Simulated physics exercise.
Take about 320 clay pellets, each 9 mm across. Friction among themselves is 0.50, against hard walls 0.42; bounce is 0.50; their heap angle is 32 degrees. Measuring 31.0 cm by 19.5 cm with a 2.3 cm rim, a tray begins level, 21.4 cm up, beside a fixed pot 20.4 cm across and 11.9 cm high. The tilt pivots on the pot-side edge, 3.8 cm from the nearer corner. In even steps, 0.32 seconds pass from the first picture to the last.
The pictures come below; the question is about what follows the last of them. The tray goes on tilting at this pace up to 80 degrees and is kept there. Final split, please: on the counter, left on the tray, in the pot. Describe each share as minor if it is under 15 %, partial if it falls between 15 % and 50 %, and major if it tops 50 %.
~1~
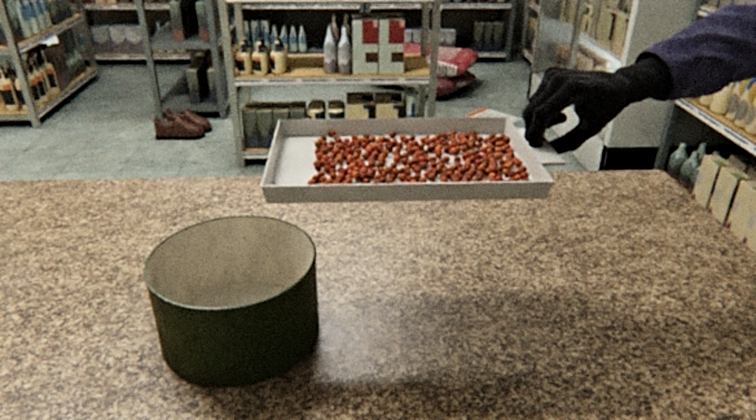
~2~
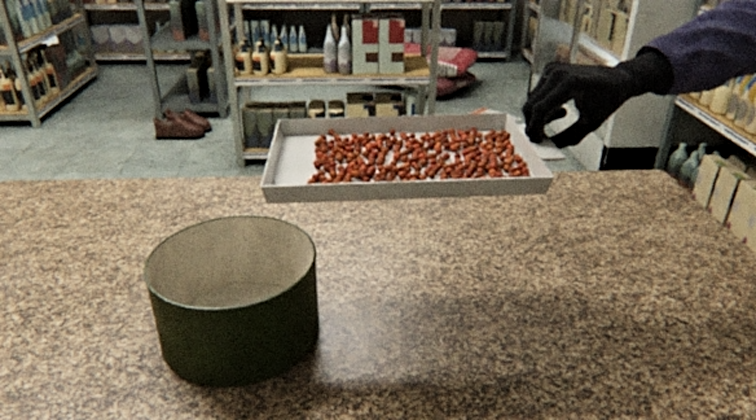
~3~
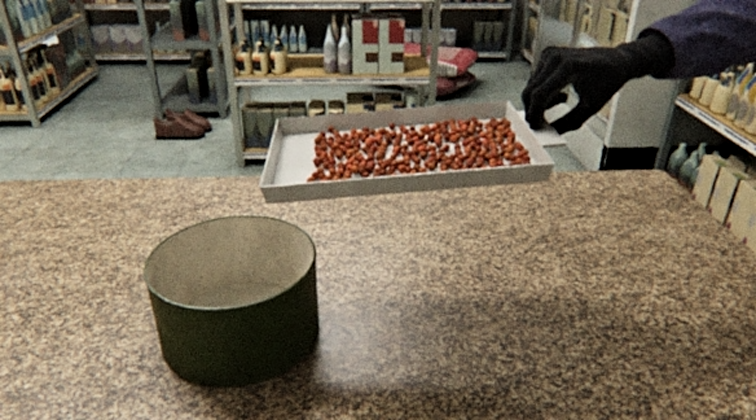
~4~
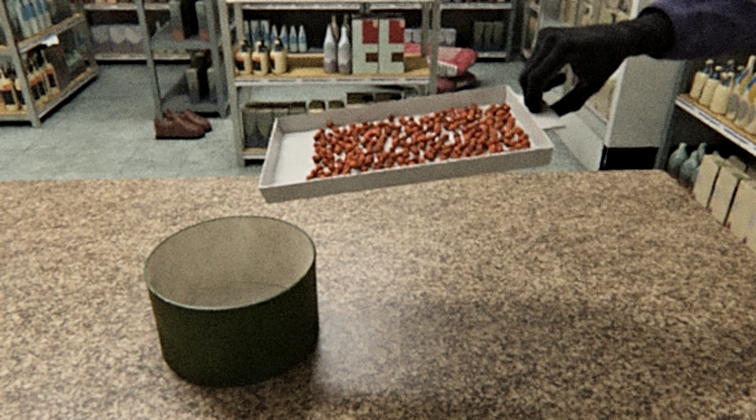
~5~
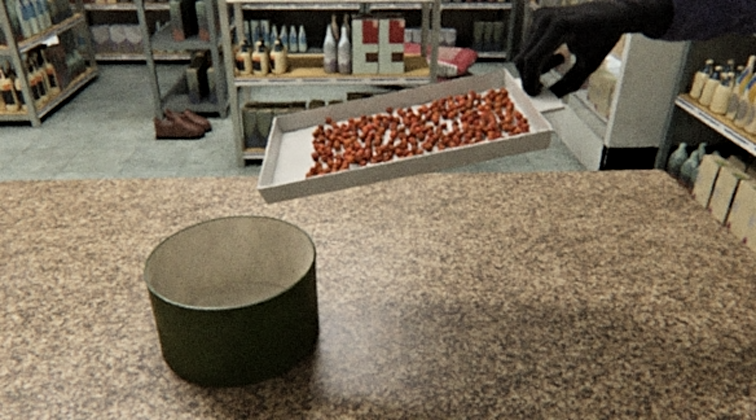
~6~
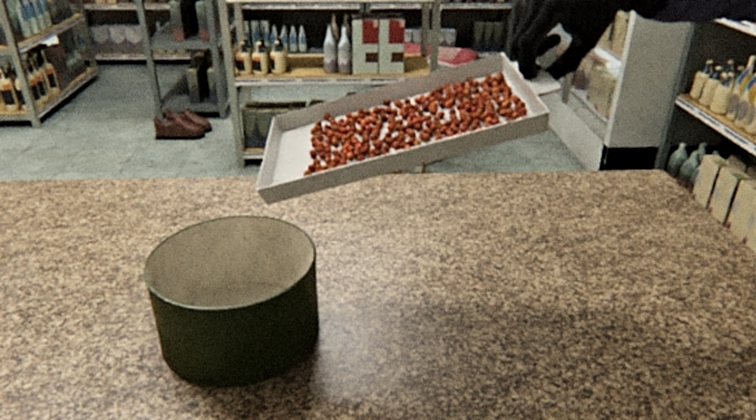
At the end, counter: I predict a token amount of the load; left on the tray: I predict upwards of half of the load; pot: I predict a token amount of the load.
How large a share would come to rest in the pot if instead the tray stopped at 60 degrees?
That would give about 5 per cent.
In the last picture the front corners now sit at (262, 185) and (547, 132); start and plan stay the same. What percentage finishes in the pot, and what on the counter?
You'd end with pot at 50 and counter at 5.
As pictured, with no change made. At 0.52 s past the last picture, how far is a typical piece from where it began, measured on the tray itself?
By then it sits near 11 cm from where it began.
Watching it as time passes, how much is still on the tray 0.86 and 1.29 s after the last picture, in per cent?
The figures go 95 and then 90.
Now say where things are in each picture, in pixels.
The first picture shows tray tilt 0 degrees, front corners at (266, 184) and (548, 180); middle of the pieces at (416, 162); pot at (232, 256).
The second picture shows tray tilt 1 degrees, front corners at (265, 184) and (549, 175); middle of the pieces at (416, 159).
The third picture shows tray tilt 4 degrees, front corners at (264, 185) and (549, 162), lowest corner left front; middle of the pieces at (415, 152).
The fourth picture shows tray tilt 8 degrees, front corners at (263, 185) and (549, 145), lowest corner left front; middle of the pieces at (414, 143).
The fifth picture shows tray tilt 12 degrees, front corners at (261, 186) and (547, 128), lowest corner left front; middle of the pieces at (413, 134).
The sixth picture shows tray tilt 16 degrees, front corners at (260, 187) and (544, 111), lowest corner left front; middle of the pieces at (410, 125); pot at (232, 256).
Then, 0.52 s after the last picture, tilt 47 degrees; the tray holds 100 %, the pot 0 %.
Then, 0.86 s after the last picture, tilt 67 degrees; the tray holds 95 %, the pot 5 %.
Then, 1.29 s after the last picture, tilt 80 degrees; the tray holds 90 %, the pot 5 %.
In the end, counter 0 %, tray 90 %, pot 10 %.
